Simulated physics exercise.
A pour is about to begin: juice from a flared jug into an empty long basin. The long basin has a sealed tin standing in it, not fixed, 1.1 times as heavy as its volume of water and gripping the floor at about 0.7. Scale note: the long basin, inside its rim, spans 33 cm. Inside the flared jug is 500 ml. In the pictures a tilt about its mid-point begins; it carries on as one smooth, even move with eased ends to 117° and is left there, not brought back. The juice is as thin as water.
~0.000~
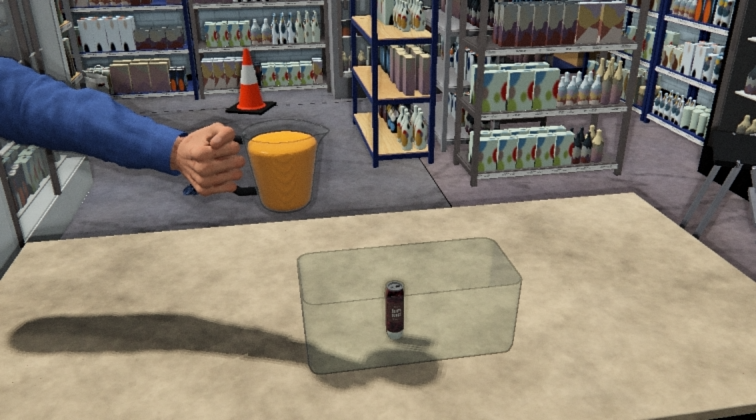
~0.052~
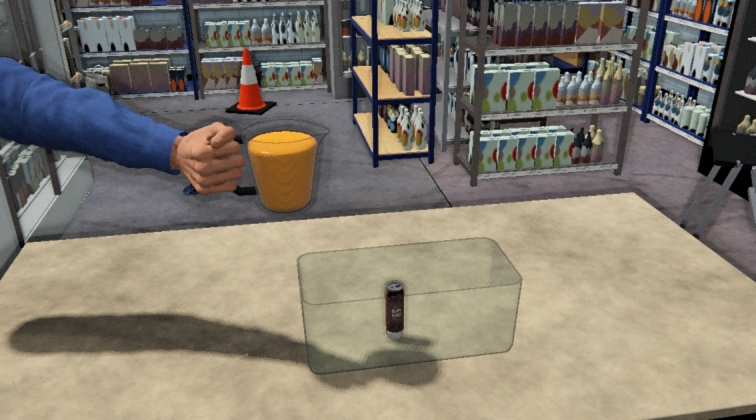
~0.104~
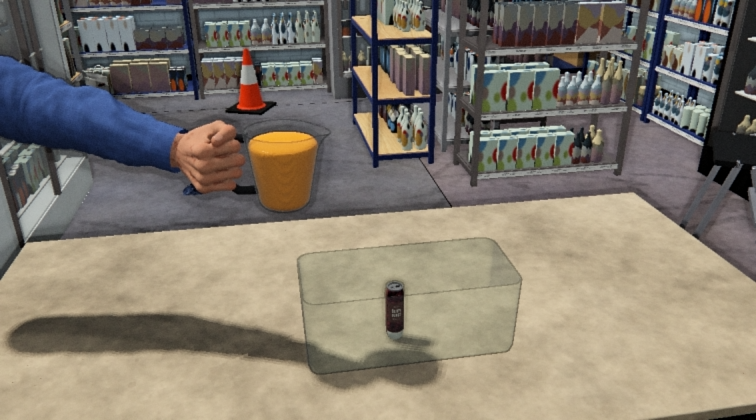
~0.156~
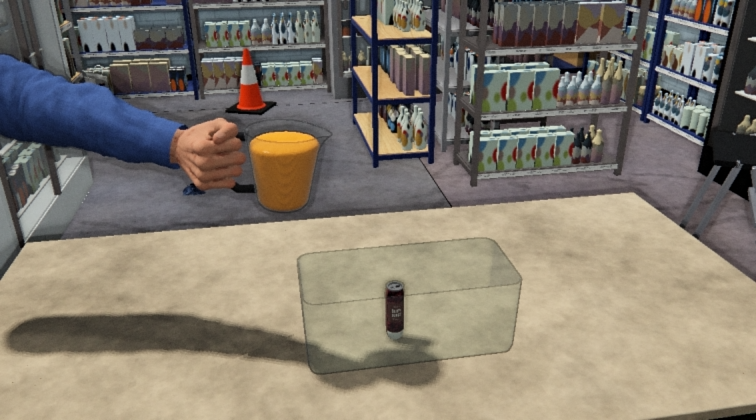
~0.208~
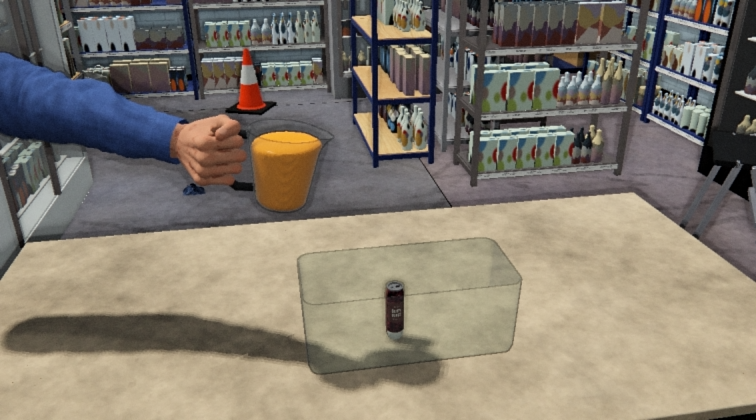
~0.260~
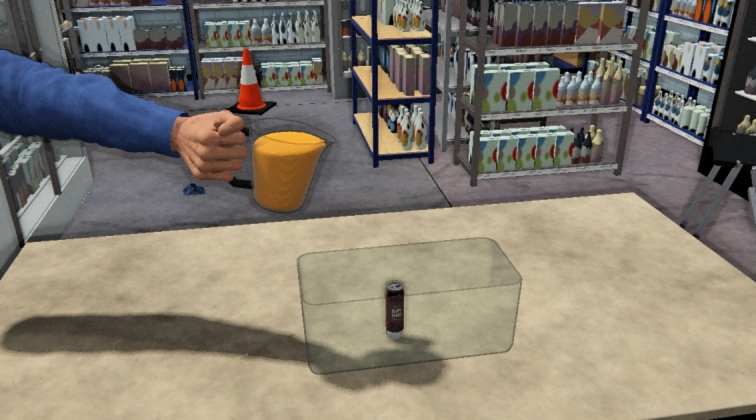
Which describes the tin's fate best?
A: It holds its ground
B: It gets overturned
It gets overturned.
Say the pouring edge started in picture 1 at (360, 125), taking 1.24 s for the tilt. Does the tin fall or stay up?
Then it stays on its base.
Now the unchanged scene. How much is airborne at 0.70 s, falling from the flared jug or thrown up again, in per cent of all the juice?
24 %.
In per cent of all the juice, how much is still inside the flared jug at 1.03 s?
Near 8 percent, more or less.
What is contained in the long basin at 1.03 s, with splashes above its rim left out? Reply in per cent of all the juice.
Value: Approx. 74 %.
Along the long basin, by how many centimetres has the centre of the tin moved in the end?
Net tin displacement: Roughly 8.5 cm.
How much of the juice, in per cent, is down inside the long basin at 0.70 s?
8 %, roughly.
After 0.70 s the tilt is 71° and 68 per cent is still to pour; the tin stands where it began.
After 1.03 s the tilt is 109° and 8 per cent is still to pour; the tin stands 2 cm from where it began.
After 1.37 s the tilt is 117° and 0 per cent is still to pour; the tin lies on its side.
After 1.74 s the tilt is 117° and 0 per cent is still to pour; the tin lies on its side.
In the end the tin lies on its side.
